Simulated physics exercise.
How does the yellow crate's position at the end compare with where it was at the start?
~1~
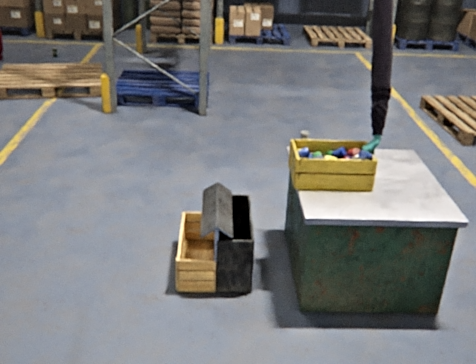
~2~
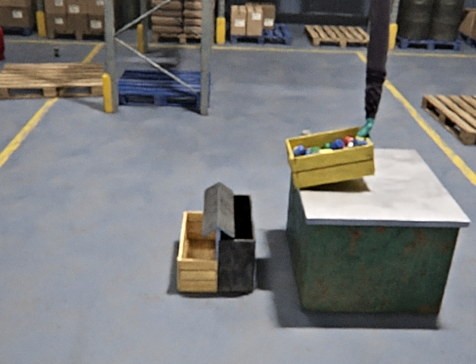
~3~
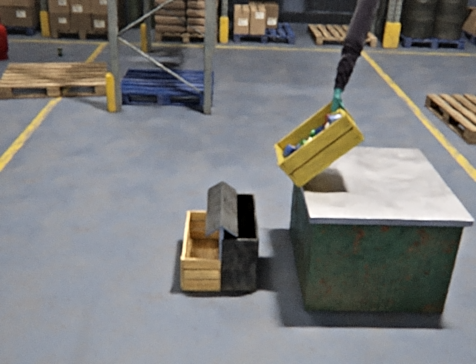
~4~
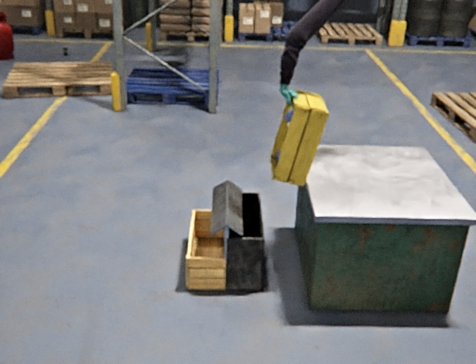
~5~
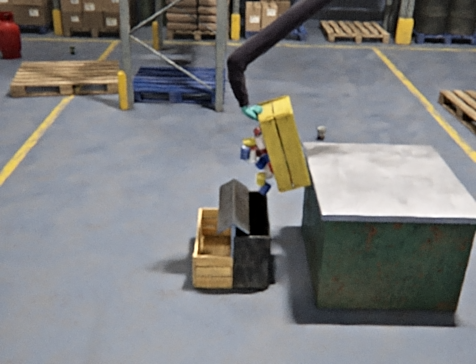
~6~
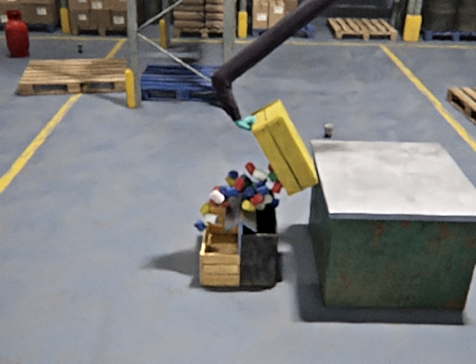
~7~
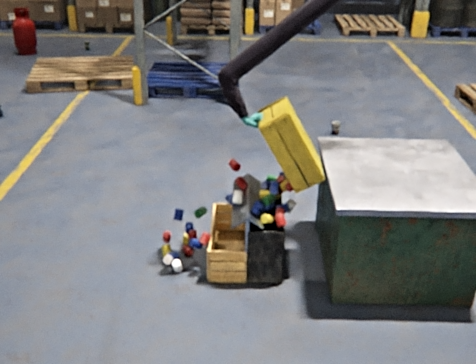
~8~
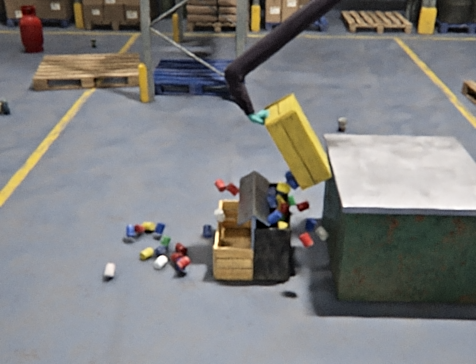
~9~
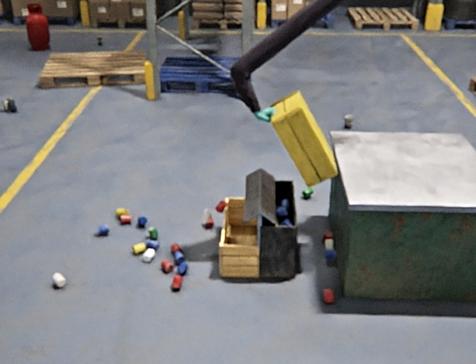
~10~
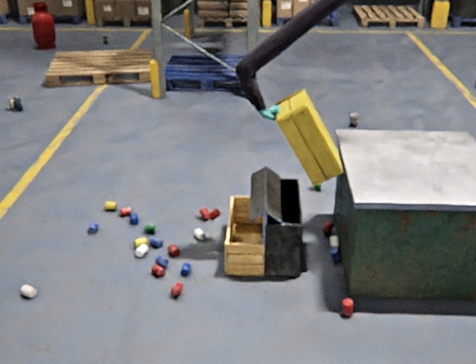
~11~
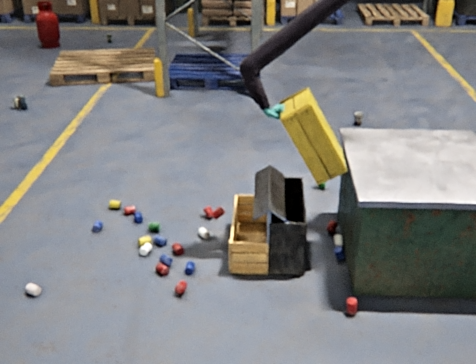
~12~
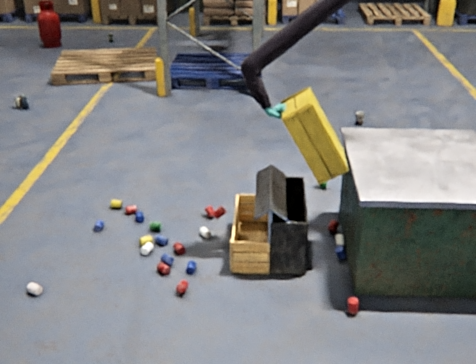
At the start the yellow crate sits upright on top of the bench. By the end it is held steeply tipped over at the bench's left edge, above and to the right of the two boxes.
